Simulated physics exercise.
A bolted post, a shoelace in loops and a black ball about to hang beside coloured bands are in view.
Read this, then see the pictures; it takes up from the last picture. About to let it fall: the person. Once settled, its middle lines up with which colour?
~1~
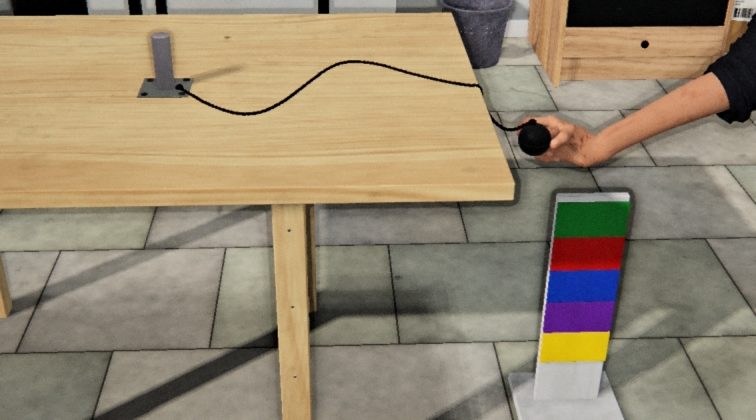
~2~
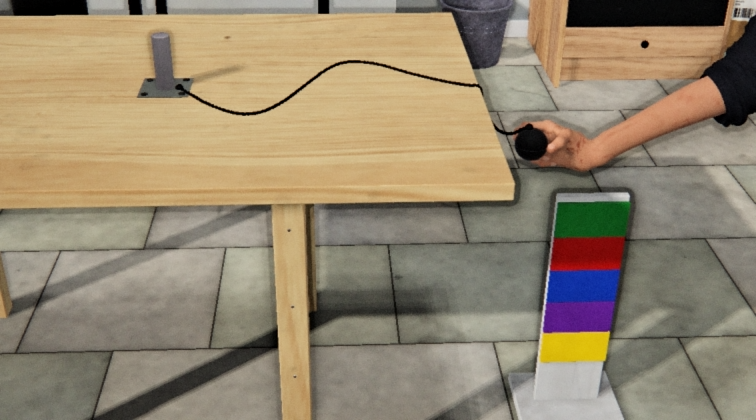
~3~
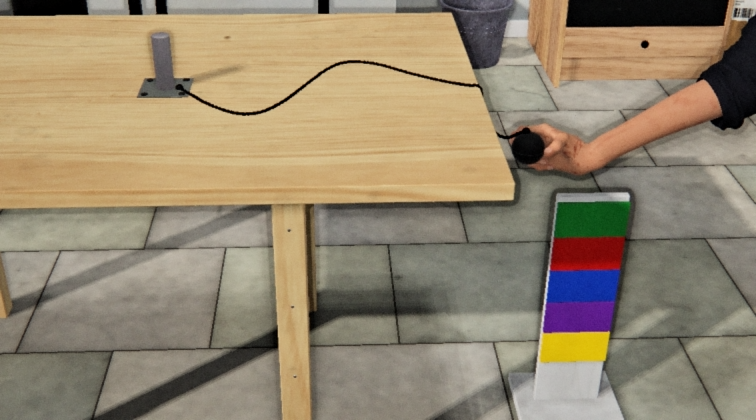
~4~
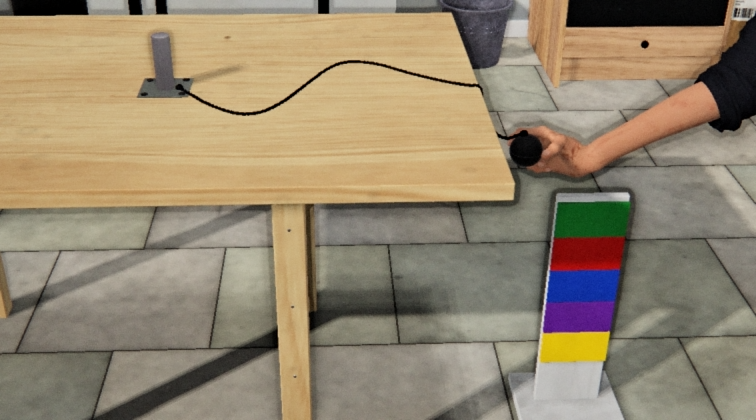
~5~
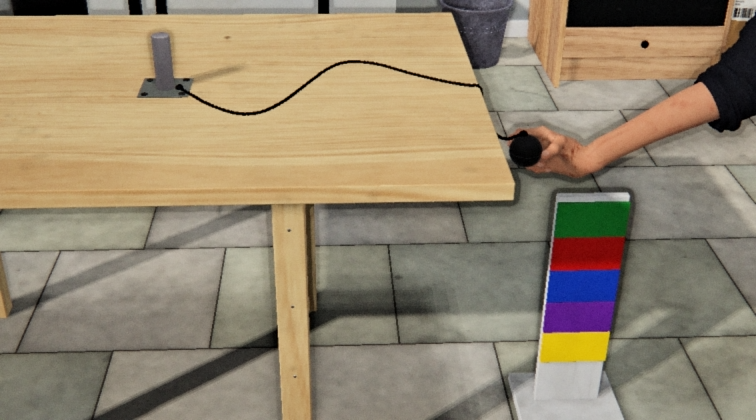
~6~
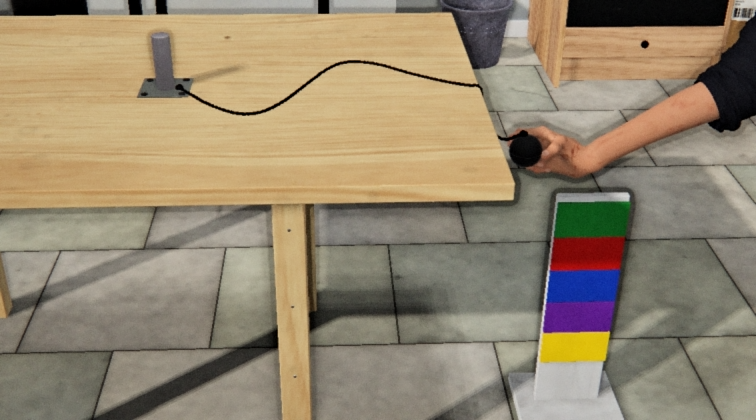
It lines up with the blue band.
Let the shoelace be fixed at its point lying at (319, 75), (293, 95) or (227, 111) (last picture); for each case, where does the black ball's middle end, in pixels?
Per try (px, approx.): (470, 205); (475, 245); (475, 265).
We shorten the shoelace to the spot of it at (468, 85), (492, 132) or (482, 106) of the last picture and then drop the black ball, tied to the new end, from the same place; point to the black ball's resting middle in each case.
In that order: (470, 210), (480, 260) and (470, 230).
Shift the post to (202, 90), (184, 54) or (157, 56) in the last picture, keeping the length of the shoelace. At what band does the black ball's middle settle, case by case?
Purple, blue, red.
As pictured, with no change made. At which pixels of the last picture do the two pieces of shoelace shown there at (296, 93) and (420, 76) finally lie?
Roughly (351, 91) for the first and (481, 149) for the second.
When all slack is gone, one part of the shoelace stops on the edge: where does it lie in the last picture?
Look near (376, 64).
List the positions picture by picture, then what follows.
Black ball (534, 139); green (593, 221); red (588, 255); blue (583, 287); purple (579, 318); yellow (575, 348), in the first frame.
Black ball (531, 144); shoelace through (204, 102) (277, 105) (320, 74) (388, 67) (470, 86), in the second frame.
Black ball (528, 148), in the third frame.
Black ball (526, 150); shoelace through (204, 102) (277, 105) (320, 74) (388, 67) (470, 86), in the fourth frame.
Black ball (526, 151), in the fifth frame.
Black ball (526, 151); shoelace through (204, 102) (277, 105) (320, 74) (388, 67) (470, 86), in the sixth frame.
Soon after, ball near (479, 259); level with red.
Then, ball near (450, 284); level with blue.
At rest, ball near (472, 289); level with blue. The shoelace holds its middle at blue.
